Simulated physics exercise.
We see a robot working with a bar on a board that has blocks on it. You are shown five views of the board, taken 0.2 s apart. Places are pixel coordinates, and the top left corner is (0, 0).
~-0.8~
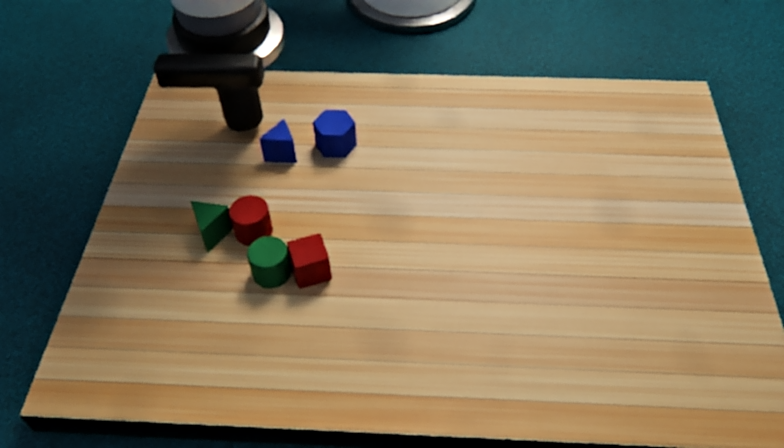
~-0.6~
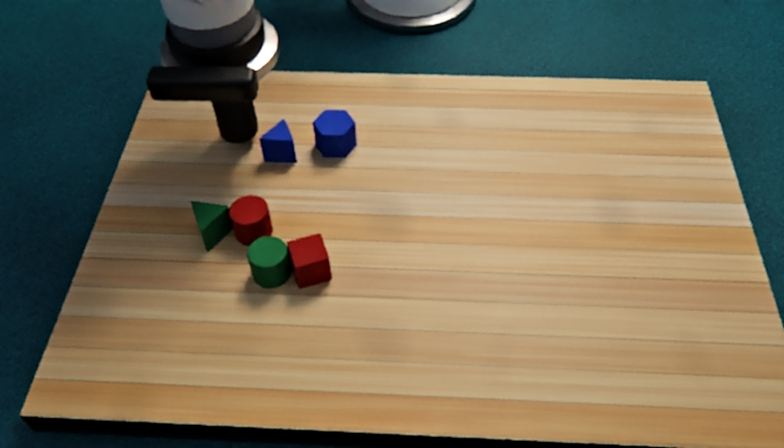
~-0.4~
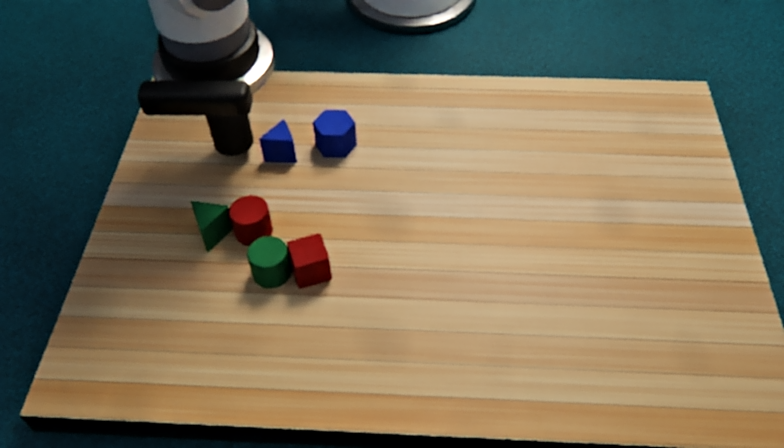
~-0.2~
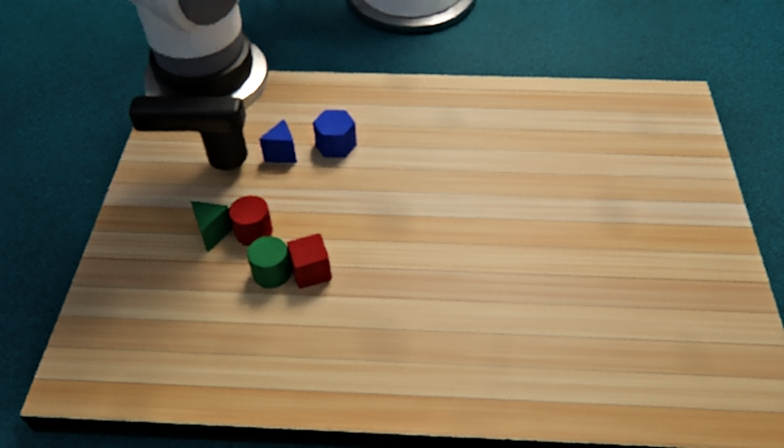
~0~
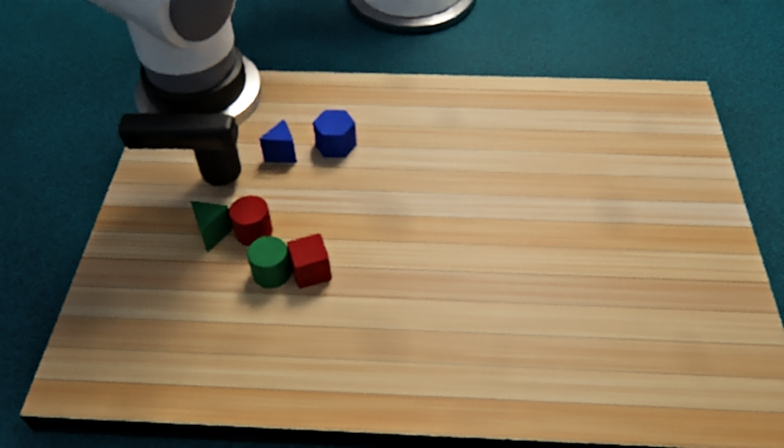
A robot arm with a black bar at its end reaches over the upper left of a pale striped wooden board, seen from above at a slant on a dark teal surface. Two blue blocks sit near the bar, with a green triangular piece, red disc, green disc and red cube below. The bar slides slowly down and slightly left, while the blocks and camera stay still.
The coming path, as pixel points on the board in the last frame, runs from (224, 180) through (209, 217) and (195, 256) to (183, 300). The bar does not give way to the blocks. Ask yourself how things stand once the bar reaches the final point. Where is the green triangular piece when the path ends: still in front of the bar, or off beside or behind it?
When the path ends, it will lie beside or behind the bar.
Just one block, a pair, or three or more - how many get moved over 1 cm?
It will shift just one block.
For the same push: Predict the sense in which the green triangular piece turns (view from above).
From above, it looks like the green triangular piece goes counterclockwise.
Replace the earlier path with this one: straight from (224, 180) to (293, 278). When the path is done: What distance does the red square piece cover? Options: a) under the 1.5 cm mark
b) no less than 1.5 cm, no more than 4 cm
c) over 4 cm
b.
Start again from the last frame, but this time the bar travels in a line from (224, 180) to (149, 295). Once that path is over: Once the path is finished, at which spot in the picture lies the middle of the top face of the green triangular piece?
I'd guess (204, 235).
What follows on the original path. One third of the way, bar at (206, 208); green triangular piece at (207, 220), turned 25° anticlockwise.
Two thirds of the way, bar at (191, 249); green triangular piece at (207, 258), turned 60° anticlockwise.
At the end, bar at (179, 291); green triangular piece at (212, 277), turned 95° anticlockwise; red disc not moved.
